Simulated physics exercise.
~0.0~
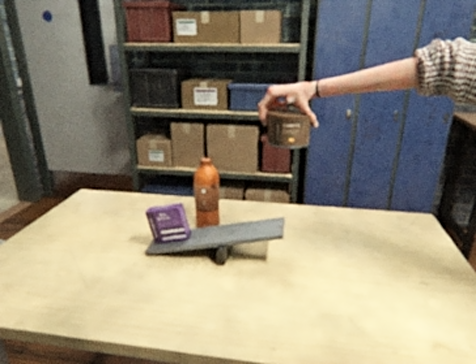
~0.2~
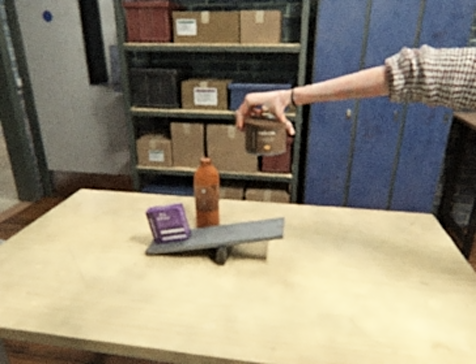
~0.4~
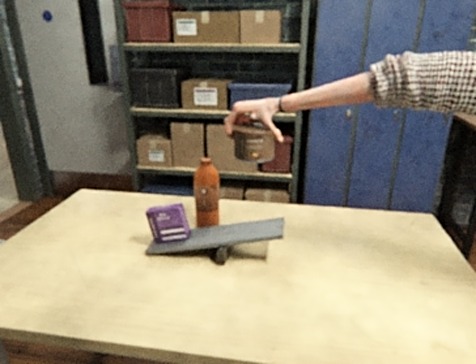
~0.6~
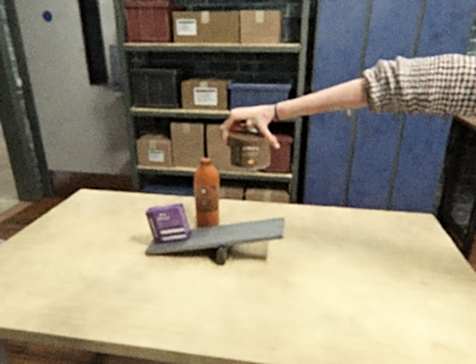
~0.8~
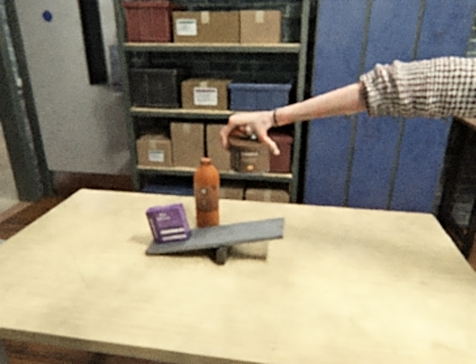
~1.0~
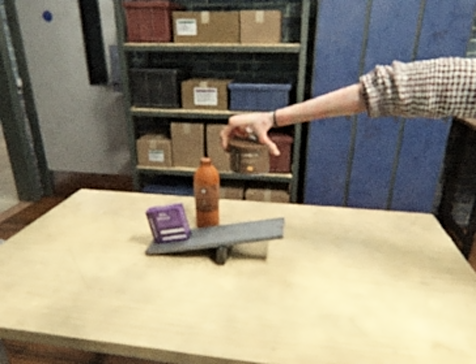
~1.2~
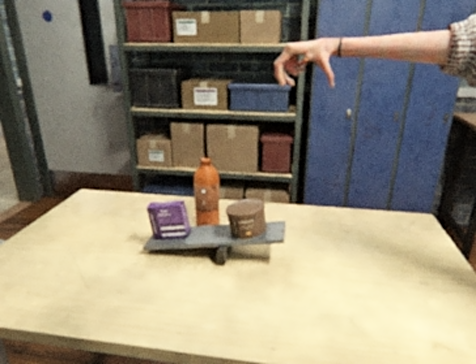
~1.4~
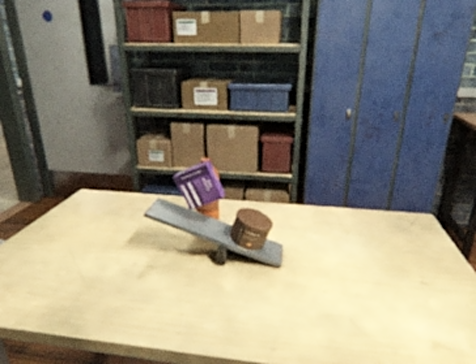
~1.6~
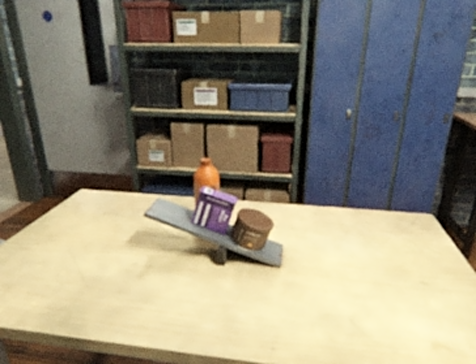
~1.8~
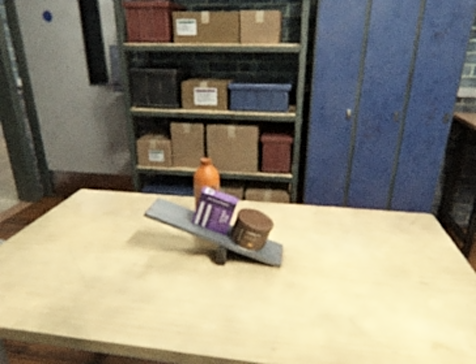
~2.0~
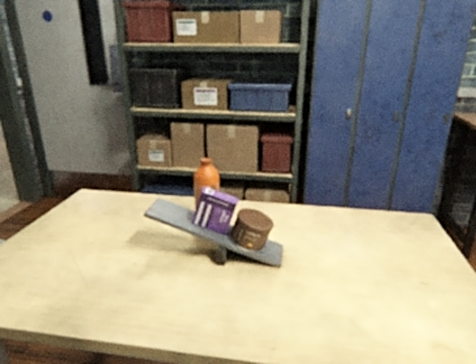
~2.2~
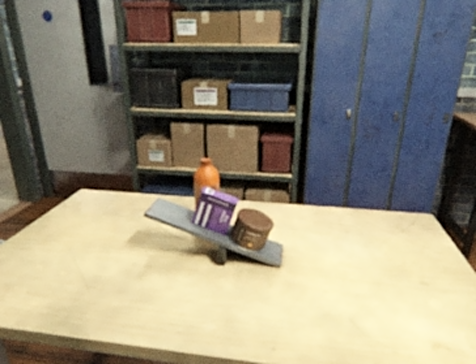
A grey plank balanced like a see-saw sits on a pale wooden table, seen from the front and slightly above in a storage room with shelves of boxes and blue lockers behind. A purple packet rests on its lowered left end, and an orange bottle stands just behind the plank. From the right, a hand carries a brown tub leftward and down, pauses, then sets it on the raised right end and draws back. The plank tips to the right, tossing the packet up and across. The packet ends tipped over against the tub, the right end staying down and the bottle still upright.
